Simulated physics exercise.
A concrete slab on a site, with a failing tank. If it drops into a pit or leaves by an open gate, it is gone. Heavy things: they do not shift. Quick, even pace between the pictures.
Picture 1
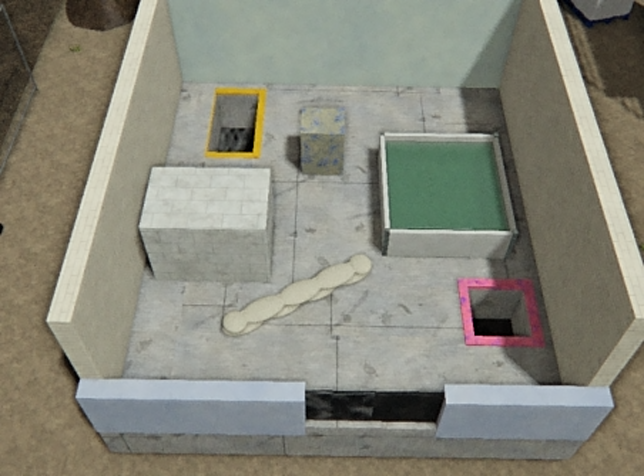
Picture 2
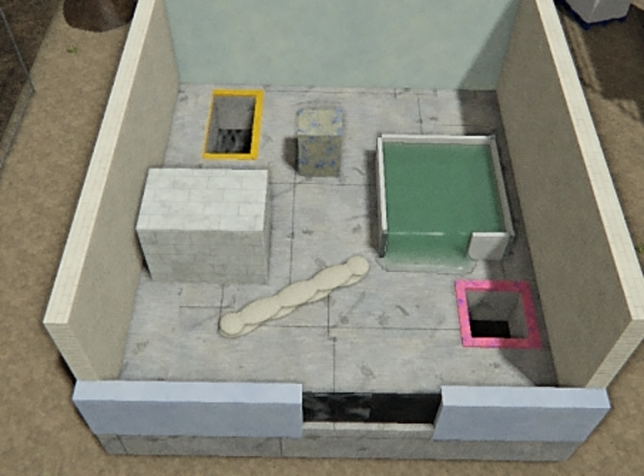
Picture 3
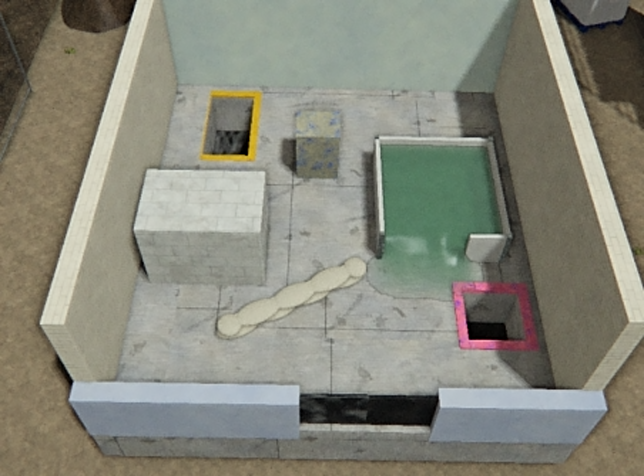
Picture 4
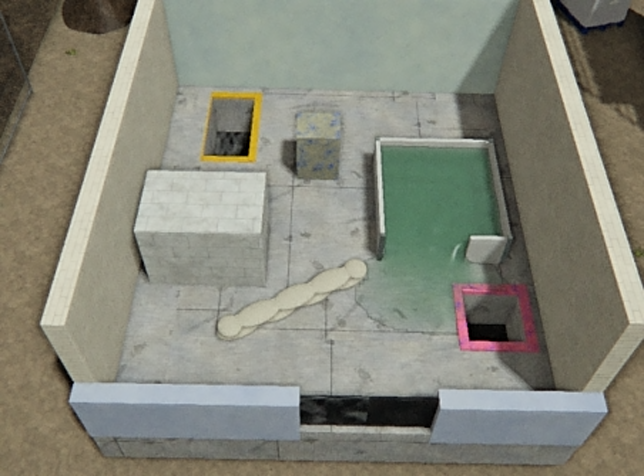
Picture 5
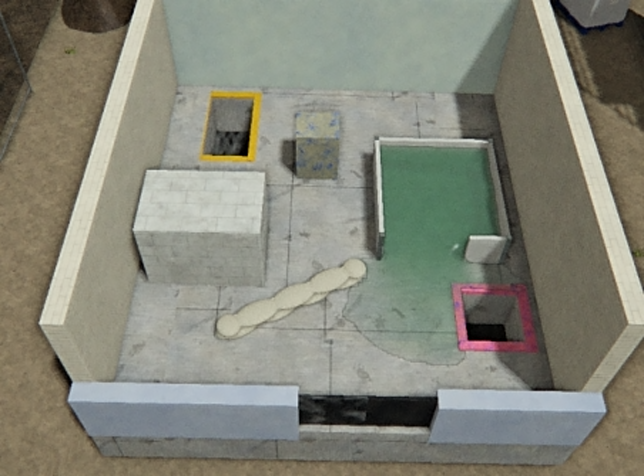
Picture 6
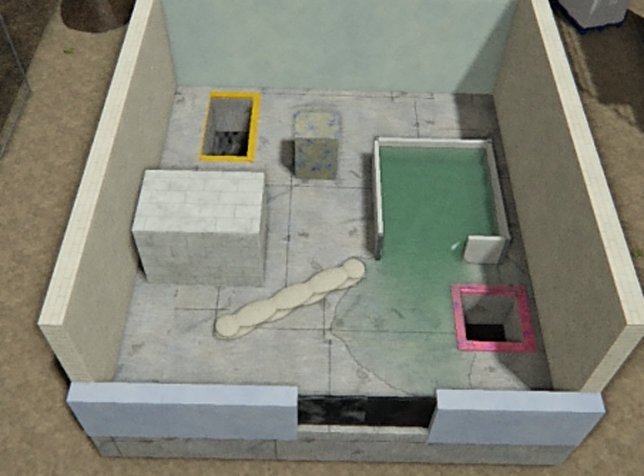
Green water pours out of a square, white-rimmed tank on the right of a grey concrete slab, seen from above between two side walls, a pale back wall and a low, gapped front wall. A whitish block, a yellow-framed hole, a mottled block, a braided pale barrier and a pink-framed hole surround it. The tank's front opens, and the water spreads forward between barrier and pink frame towards the viewer.
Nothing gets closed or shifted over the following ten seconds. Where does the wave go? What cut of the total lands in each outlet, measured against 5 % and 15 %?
At the end, gate: The bottom band; yellow pit: The bottom band; pink pit: The top band.
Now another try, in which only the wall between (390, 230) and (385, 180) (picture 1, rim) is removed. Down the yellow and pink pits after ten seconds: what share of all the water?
The yellow pit takes 35 per cent and the pink pit 0 per cent.
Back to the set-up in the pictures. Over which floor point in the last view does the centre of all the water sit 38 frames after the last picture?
Roughly (361, 295) in the last picture.
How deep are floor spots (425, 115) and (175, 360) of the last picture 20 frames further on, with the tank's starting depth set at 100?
Around 0 % at the first and 12 % at the second.
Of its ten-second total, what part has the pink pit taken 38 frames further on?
Estimated share: About 75 %.
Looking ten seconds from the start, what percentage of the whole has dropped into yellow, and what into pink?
I'd say near 4 %, and near 18 %.
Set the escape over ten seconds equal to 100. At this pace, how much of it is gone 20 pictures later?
Roughly 45 %.
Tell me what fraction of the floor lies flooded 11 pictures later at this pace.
About 30 in a hundred.
A moment on, water covers 20 % of the floor; the gate 0 %, the yellow pit 0 %, the pink pit 3 %.
Next, water covers 30 % of the floor; the gate 0 %, the yellow pit 0 %, the pink pit 6 %.
Then, water covers 40 % of the floor; the gate 0 %, the yellow pit 0 %, the pink pit 9 %.
Later, water covers 55 % of the floor; the gate 0 %, the yellow pit 0 %, the pink pit 14 %.
In the end, water covers 75 % of the floor; the gate 0 %, the yellow pit 3 %, the pink pit 19 %.
